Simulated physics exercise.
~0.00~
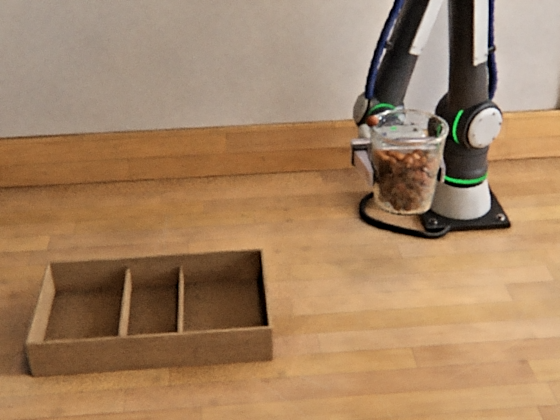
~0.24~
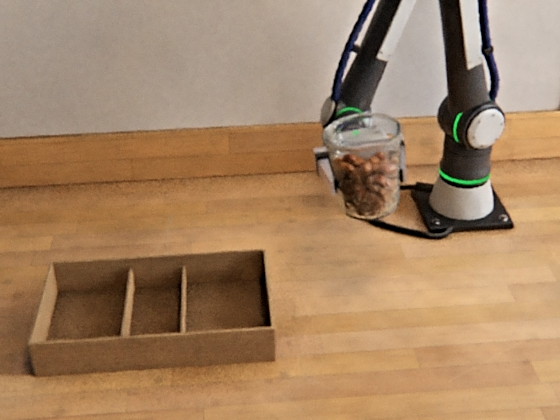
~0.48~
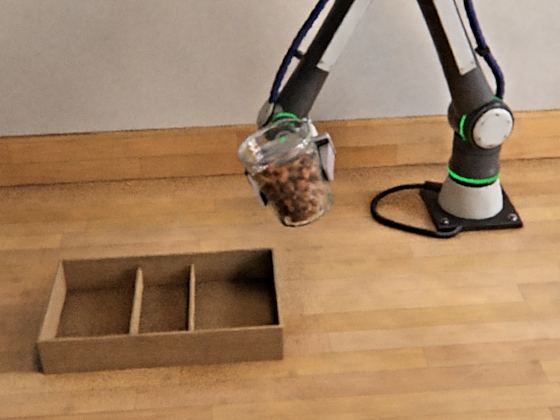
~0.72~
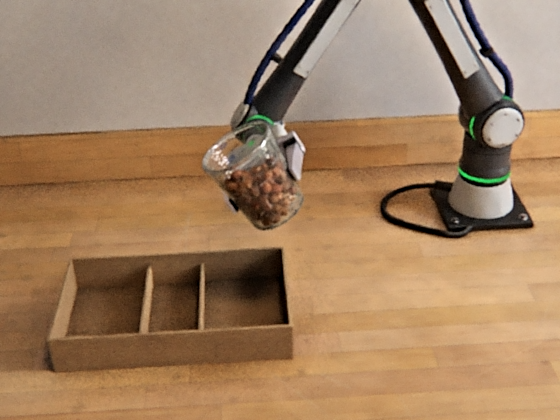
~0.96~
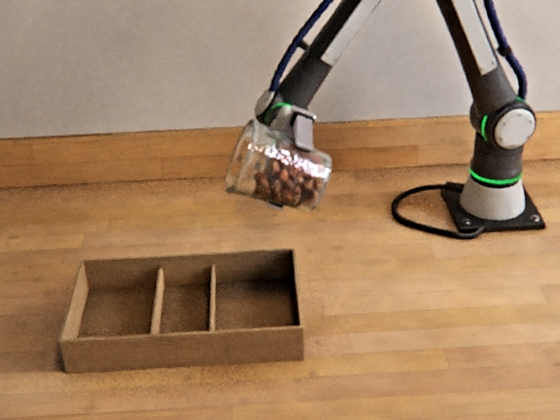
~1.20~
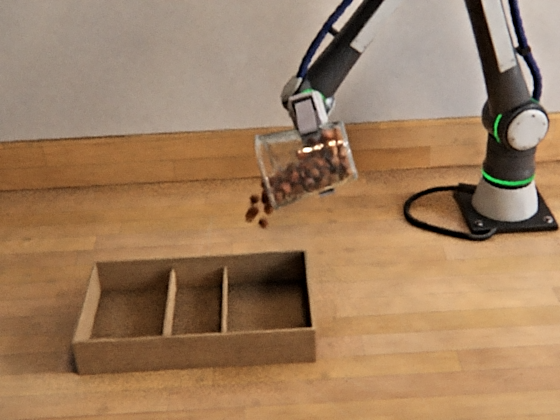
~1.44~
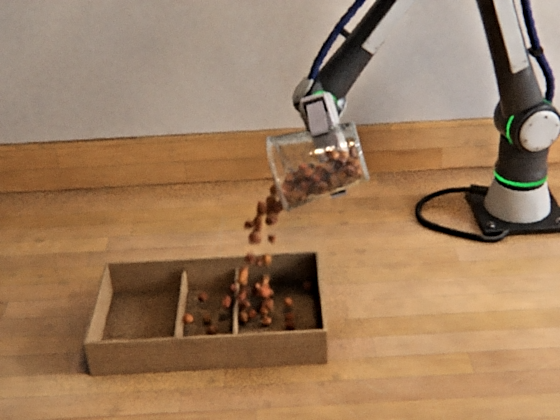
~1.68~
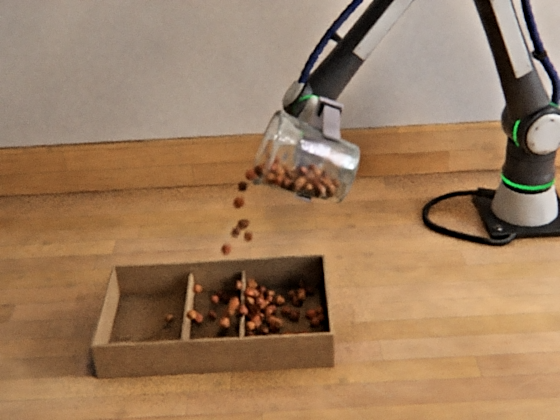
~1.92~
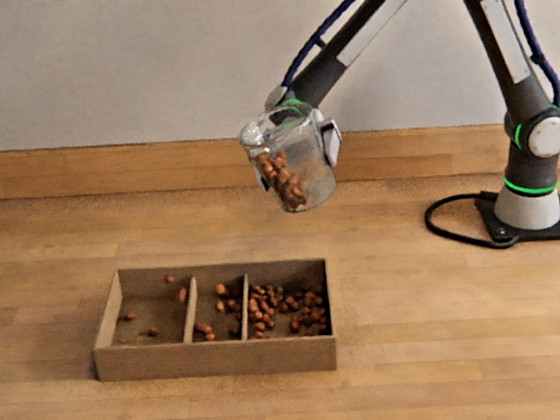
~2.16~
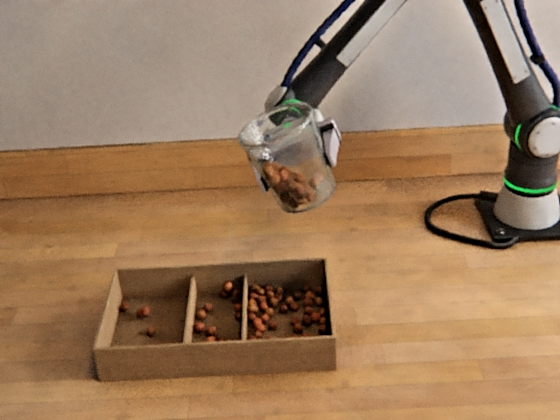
A robot arm tips a glass of hazelnuts, spilling some into a divided tray below.
